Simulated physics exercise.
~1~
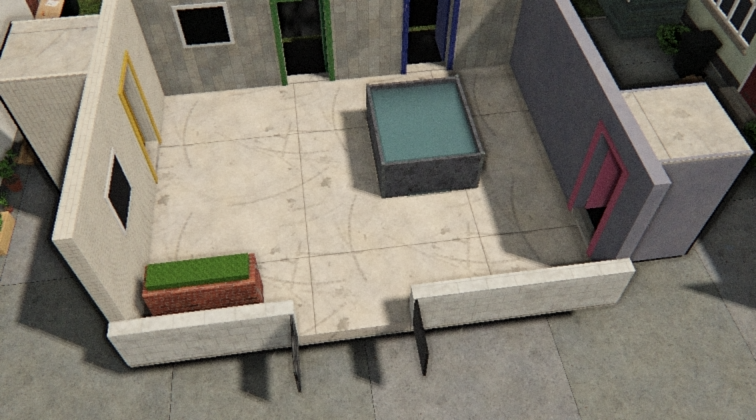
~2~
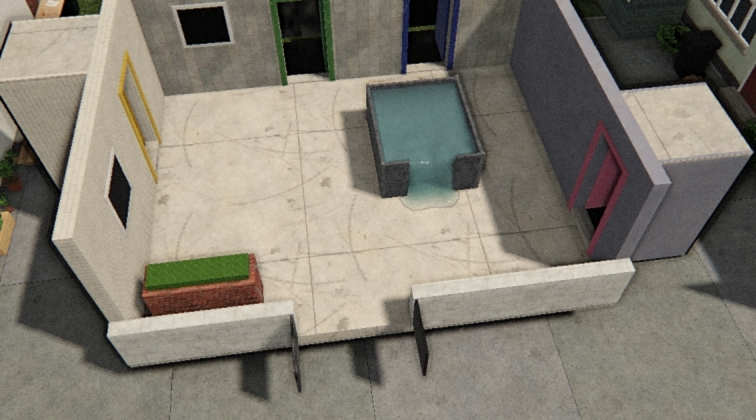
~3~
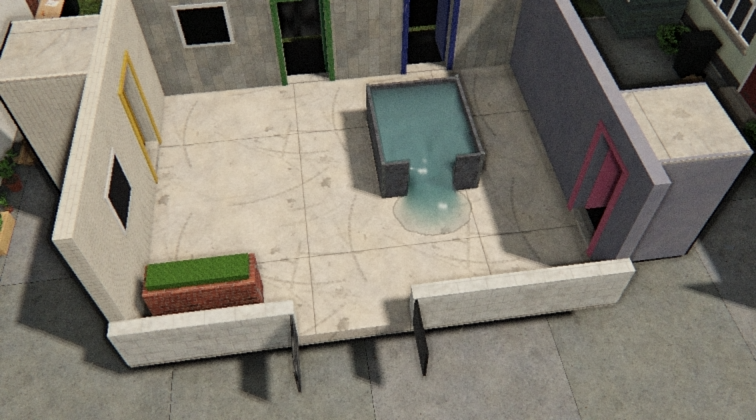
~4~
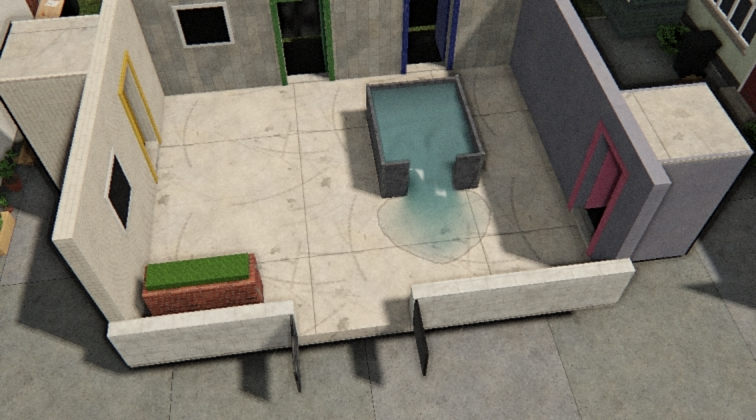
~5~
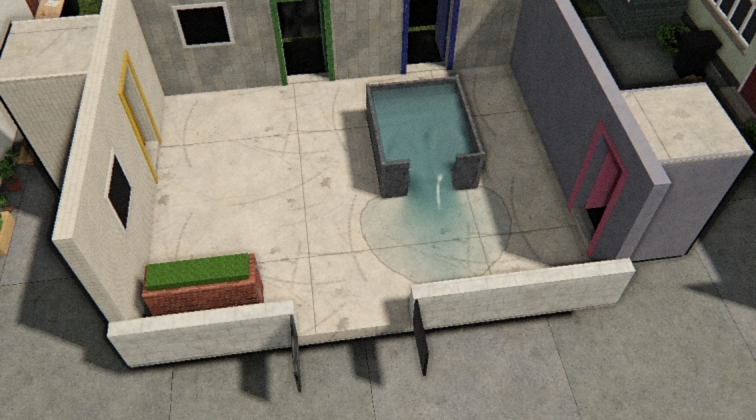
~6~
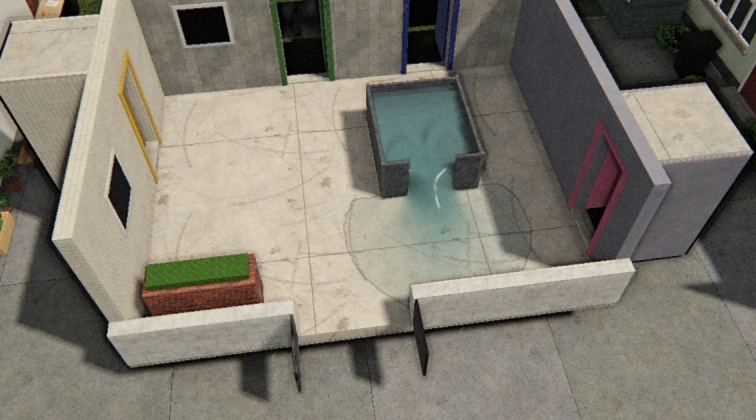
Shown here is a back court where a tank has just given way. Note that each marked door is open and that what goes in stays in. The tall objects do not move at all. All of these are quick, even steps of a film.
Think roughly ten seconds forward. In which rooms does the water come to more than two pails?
In order: Green door: Limit not exceeded. Pink door: Limit exceeded. Yellow door: Limit not exceeded. Blue door: Limit exceeded.
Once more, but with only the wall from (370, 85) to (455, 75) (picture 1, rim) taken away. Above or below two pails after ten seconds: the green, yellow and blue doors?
Door by door - green tops the limit, yellow doesn't reach it, blue tops the limit.
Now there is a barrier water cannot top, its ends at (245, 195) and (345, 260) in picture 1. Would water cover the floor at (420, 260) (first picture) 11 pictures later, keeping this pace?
My call for that spot - a puddle.
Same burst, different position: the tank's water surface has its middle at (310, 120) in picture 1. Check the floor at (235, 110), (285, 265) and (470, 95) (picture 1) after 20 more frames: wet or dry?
Taking the three spots in turn, I'd say spared, then drenched, then spared.
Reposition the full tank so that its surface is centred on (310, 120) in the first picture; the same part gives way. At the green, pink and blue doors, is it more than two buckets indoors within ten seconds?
My call is that the green one doesn't reach the threshold, the pink one doesn't reach the threshold and the blue one doesn't reach the threshold.
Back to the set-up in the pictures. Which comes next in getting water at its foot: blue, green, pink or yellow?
The pink-painted one is the one.
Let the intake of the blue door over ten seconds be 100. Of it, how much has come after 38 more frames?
I make it 30 per cent.
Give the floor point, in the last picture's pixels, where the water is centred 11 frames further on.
The centre of mass sits at about (439, 197).
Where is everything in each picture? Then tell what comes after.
In the first frame, the open tank at (422, 121) is whole and still.
In the second frame, water pours out at (431, 179) and has run to (406, 203).
In the third frame, the front is at (423, 231), out from the gap at (431, 181).
In the fourth frame, the front is at (436, 258), out from the gap at (430, 181).
In the fifth frame, the front is at a hidden place, out from the gap at (431, 181).
In the sixth frame, the front is at a hidden place, out from the gap at (430, 181).
A moment on, water covers 25 % of the floor; the green door not reached, the pink door wet at the sill, nothing in, the yellow door not reached, the blue door not reached.
Next, water covers 25 % of the floor; the green door not reached, the pink door under two buckets in, the yellow door not reached, the blue door not reached.
Then, water covers 40 % of the floor; the green door not reached, the pink door over two buckets in, the yellow door not reached, the blue door not reached.
Later, water covers 60 % of the floor; the green door not reached, the pink door far over two buckets in, the yellow door wet at the sill, nothing in, the blue door over two buckets in.
In the end, water covers 90 % of the floor; the green door wet at the sill, nothing in, the pink door far over two buckets in, the yellow door wet at the sill, nothing in, the blue door over two buckets in.
